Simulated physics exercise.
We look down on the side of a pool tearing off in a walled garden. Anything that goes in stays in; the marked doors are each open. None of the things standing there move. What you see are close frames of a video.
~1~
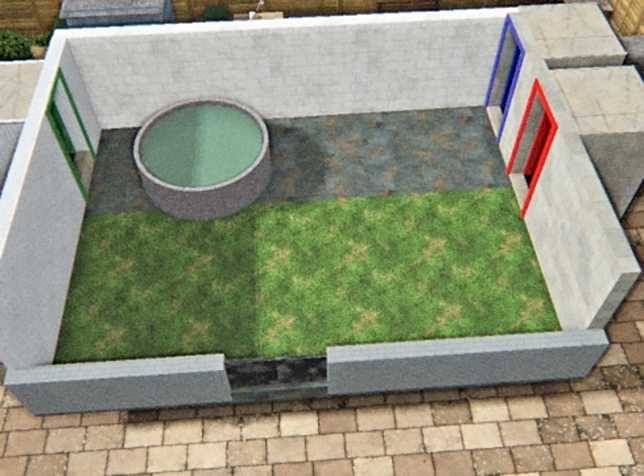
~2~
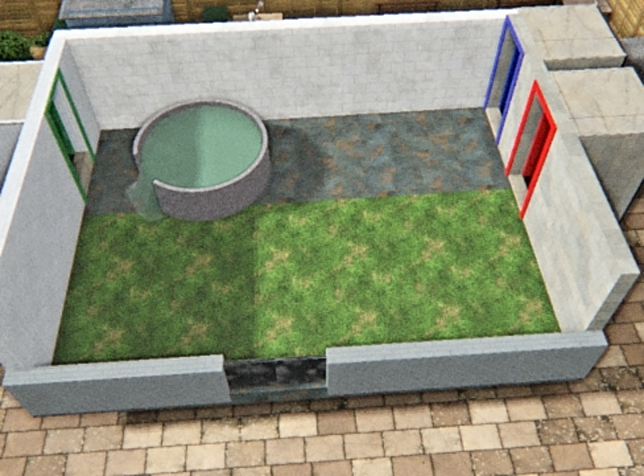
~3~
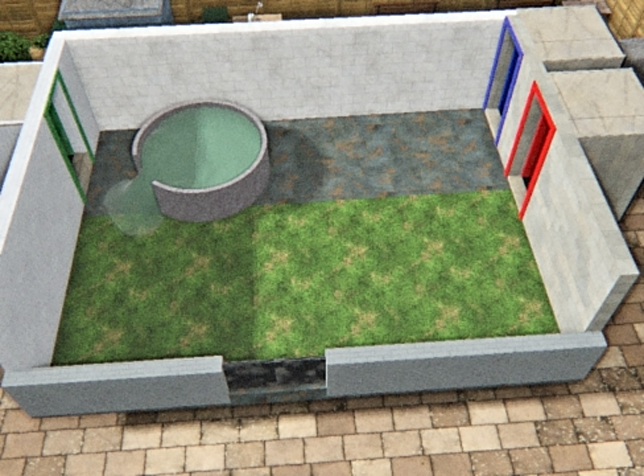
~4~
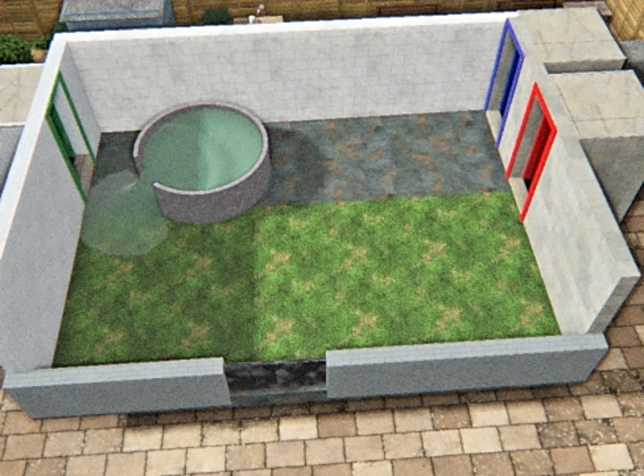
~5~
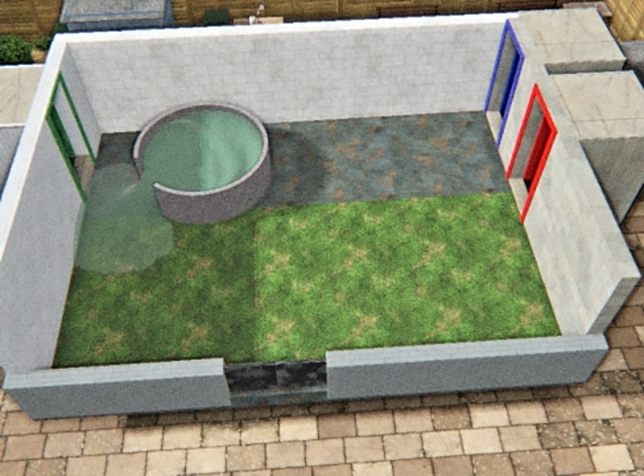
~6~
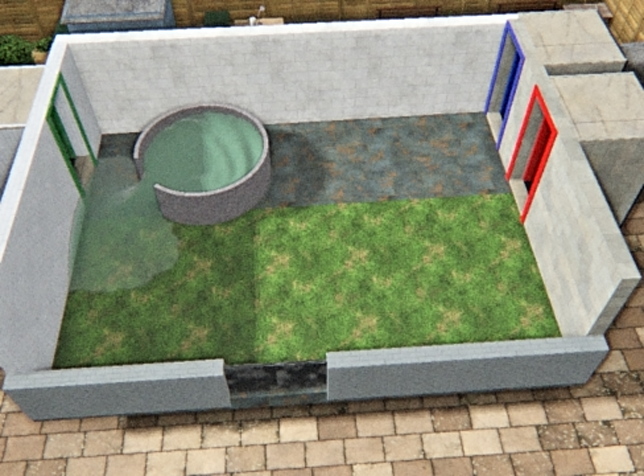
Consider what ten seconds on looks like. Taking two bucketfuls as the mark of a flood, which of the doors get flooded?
The green door stays below the mark, the blue door stays below the mark, the red door stays below the mark.
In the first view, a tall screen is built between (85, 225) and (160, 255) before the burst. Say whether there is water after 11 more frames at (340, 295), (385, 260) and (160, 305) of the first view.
The first is still bare, the second still bare and the third still bare.
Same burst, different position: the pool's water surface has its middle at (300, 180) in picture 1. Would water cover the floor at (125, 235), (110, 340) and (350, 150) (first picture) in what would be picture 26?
First one gets inundated, next one gets inundated, last one stays unwetted.
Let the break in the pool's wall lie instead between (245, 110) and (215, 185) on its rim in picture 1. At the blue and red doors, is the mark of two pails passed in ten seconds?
Then the blue one overshoots, and the red one overshoots.
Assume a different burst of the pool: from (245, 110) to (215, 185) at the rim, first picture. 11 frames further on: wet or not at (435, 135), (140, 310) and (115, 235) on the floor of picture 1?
Going through them, the first would be submerged, the next still bare and the last still bare.
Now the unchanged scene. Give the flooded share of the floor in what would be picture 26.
Some 35 per cent.
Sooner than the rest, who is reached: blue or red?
Result: The blue one.
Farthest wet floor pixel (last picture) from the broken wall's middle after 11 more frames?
About at (47, 396).
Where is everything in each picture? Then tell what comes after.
In the first frame, still water in the round tank at (202, 145).
In the second frame, the front is at (132, 188), out from the gap at (149, 188).
In the third frame, water pours out at (149, 190) and has run to (111, 193).
In the fourth frame, water pours out at (150, 192) and has run to (84, 235).
In the fifth frame, water pours out at (150, 193) and has run to (75, 261).
In the sixth frame, water pours out at (151, 193) and has run to (70, 288).
A moment on, water covers 15 % of the floor; the green door wet at the sill, nothing in, the blue door not reached, the red door not reached.
Next, water covers 20 % of the floor; the green door under two buckets in, the blue door not reached, the red door not reached.
Then, water covers 35 % of the floor; the green door under two buckets in, the blue door not reached, the red door not reached.
Later, water covers 60 % of the floor; the green door under two buckets in, the blue door not reached, the red door not reached.
In the end, water covers 90 % of the floor; the green door under two buckets in, the blue door wet at the sill, nothing in, the red door not reached.
